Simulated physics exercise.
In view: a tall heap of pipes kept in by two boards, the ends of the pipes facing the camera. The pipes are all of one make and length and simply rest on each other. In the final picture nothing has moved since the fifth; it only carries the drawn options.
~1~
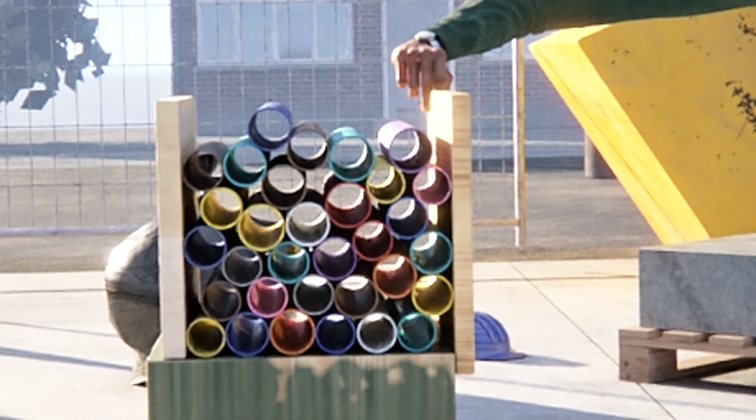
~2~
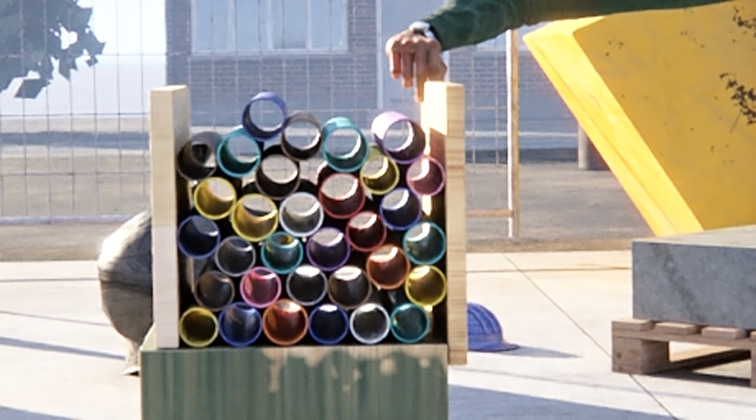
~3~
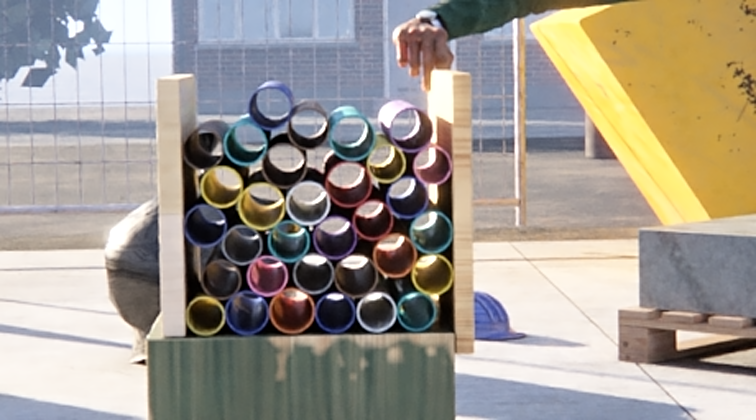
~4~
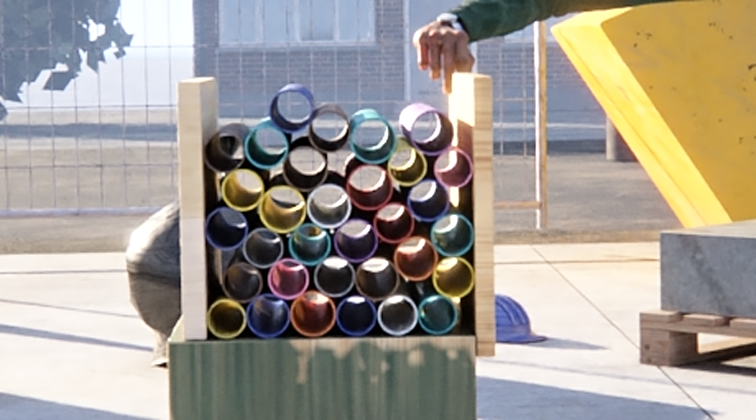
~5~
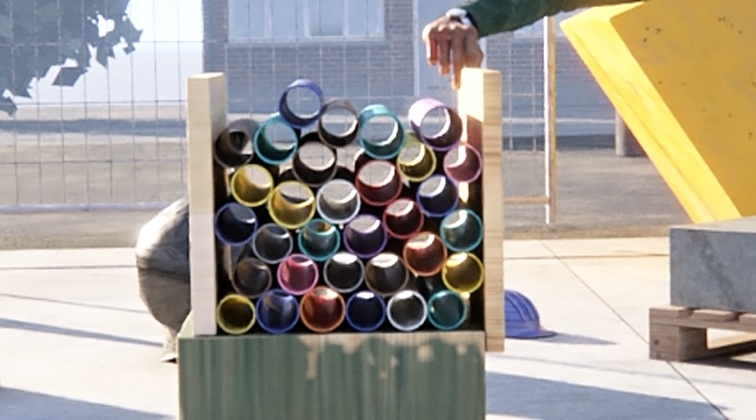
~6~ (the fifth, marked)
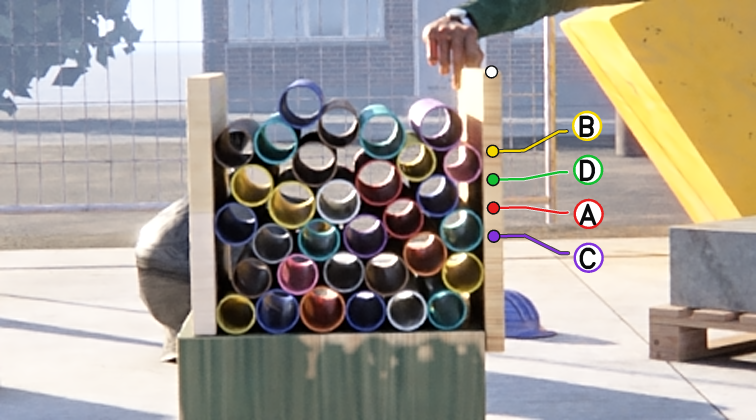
The whole view shook slightly, shifting up and down and side to side, while the colourful pipes stayed stacked between two wooden boards and a hand rested on top of the right board.
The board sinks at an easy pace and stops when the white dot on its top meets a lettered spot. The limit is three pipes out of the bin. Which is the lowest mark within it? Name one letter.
At most to C.
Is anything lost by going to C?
Yes, at C.
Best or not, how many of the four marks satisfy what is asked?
Four of them.
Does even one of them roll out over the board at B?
At B: No.
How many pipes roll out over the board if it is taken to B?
The count is none.
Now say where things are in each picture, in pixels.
In the first frame, a yellow pipe (206, 338); a turquoise pipe (417, 332); a brown pipe (221, 301).
In the second frame, a brown pipe (214, 291); a turquoise pipe (425, 244).
In the third frame, a blue pipe (408, 197); a pink pipe (433, 166).
In the fourth frame, a brown pipe (330, 132); side board (471, 204).
In the fifth frame, a yellow pipe (236, 314); a turquoise pipe (447, 310); a brown pipe (252, 278).
On the marked copy, A at (493, 208); B at (493, 151); C at (494, 236); D at (493, 180); the white dot at (491, 72).
Taking C. A third of the way, top of the board (483, 145).
Two thirds of the way, top of the board (484, 227).
When it is over, top of the board (484, 235), three out over the board.
As for the rest, A none out over the board; B none out over the board; D none out over the board.
